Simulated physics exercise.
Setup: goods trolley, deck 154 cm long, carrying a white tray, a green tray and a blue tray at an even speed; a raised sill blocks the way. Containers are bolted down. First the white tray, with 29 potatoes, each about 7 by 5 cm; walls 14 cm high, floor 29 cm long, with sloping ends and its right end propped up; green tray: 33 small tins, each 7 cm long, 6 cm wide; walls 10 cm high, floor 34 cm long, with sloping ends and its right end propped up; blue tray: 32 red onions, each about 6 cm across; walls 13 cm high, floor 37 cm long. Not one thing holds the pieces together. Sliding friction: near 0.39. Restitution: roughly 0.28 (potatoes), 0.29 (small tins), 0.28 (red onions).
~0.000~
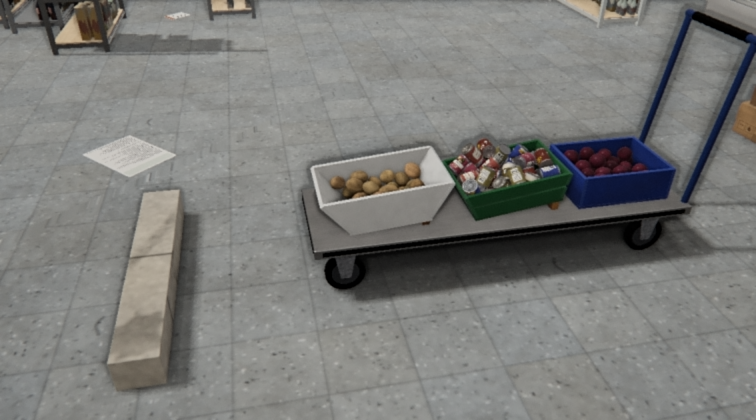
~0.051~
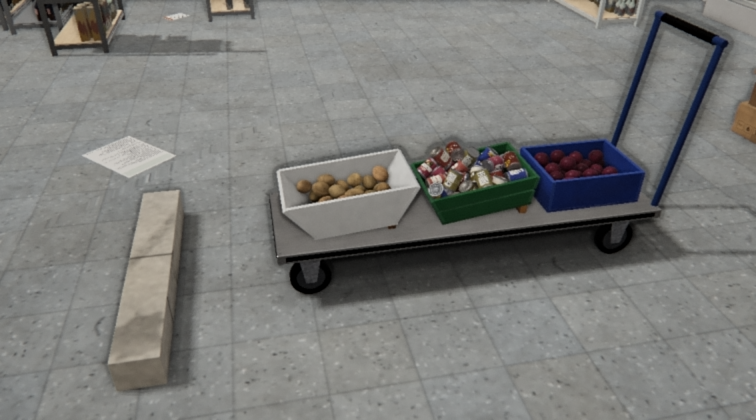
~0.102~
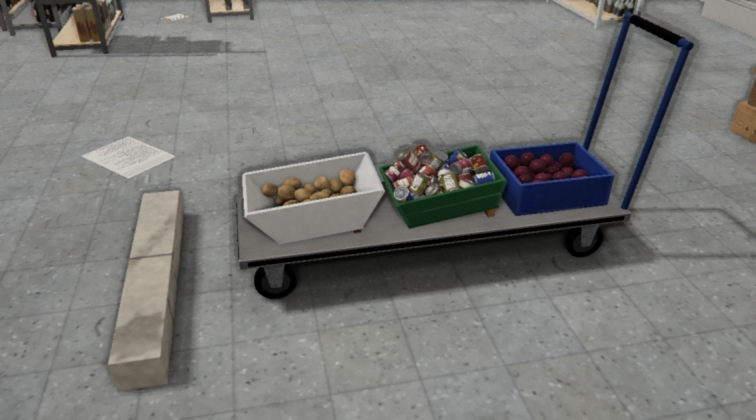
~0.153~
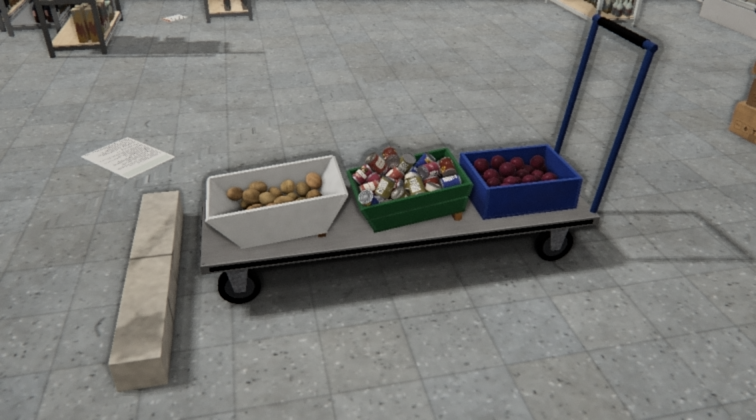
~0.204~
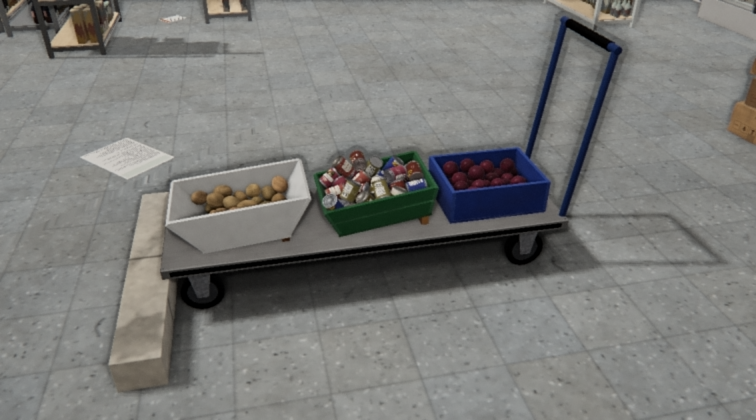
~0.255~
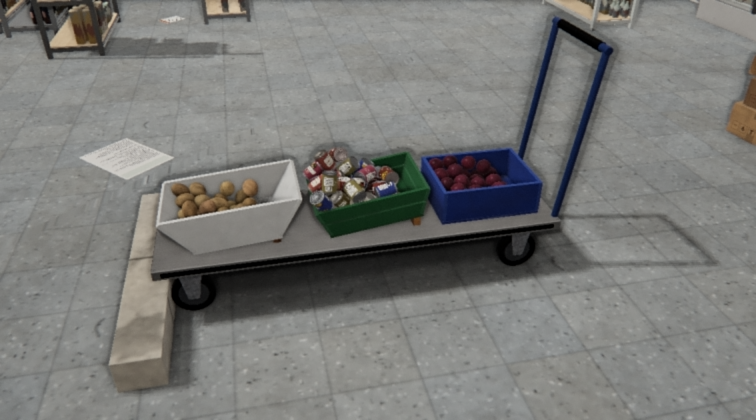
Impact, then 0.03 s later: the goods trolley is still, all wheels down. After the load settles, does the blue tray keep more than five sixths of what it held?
Yes: Fewer than one out of six get out.
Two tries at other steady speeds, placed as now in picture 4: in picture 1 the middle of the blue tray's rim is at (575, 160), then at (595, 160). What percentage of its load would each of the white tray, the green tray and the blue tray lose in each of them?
White tray: 0 / 10 percent; green tray: 10 / 20 percent; blue tray: 0 / 0 percent.
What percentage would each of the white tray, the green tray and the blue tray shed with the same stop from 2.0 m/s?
Then the white tray sheds 0 per cent of its load, the green tray 20 per cent, and the blue tray 0 per cent.
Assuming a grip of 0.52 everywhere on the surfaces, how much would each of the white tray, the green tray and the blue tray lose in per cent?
In that setup white tray sheds 10 percent, green tray sheds 40 percent, and blue tray sheds 0 percent.
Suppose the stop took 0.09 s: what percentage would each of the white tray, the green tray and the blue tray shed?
With that change, white tray 10 per cent, green tray 20 per cent, blue tray 0 per cent.
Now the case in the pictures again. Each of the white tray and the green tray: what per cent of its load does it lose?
Load lost - white tray: 15 %; green tray: 30 %.
After 0.30 s, 0 of 29 out of the white tray, 1 of 33 out of the green tray and 0 of 32 out of the blue tray.
After 0.42 s, 2 of 29 out of the white tray, 5 of 33 out of the green tray and 0 of 32 out of the blue tray.
After 0.65 s, 5 of 29 out of the white tray, 8 of 33 out of the green tray and 0 of 32 out of the blue tray.
When it is over (at 1.15 s), 5 of 29 out of the white tray, 10 of 33 out of the green tray and 0 of 32 out of the blue tray. Asked share, 0 of 32, 0 per cent.
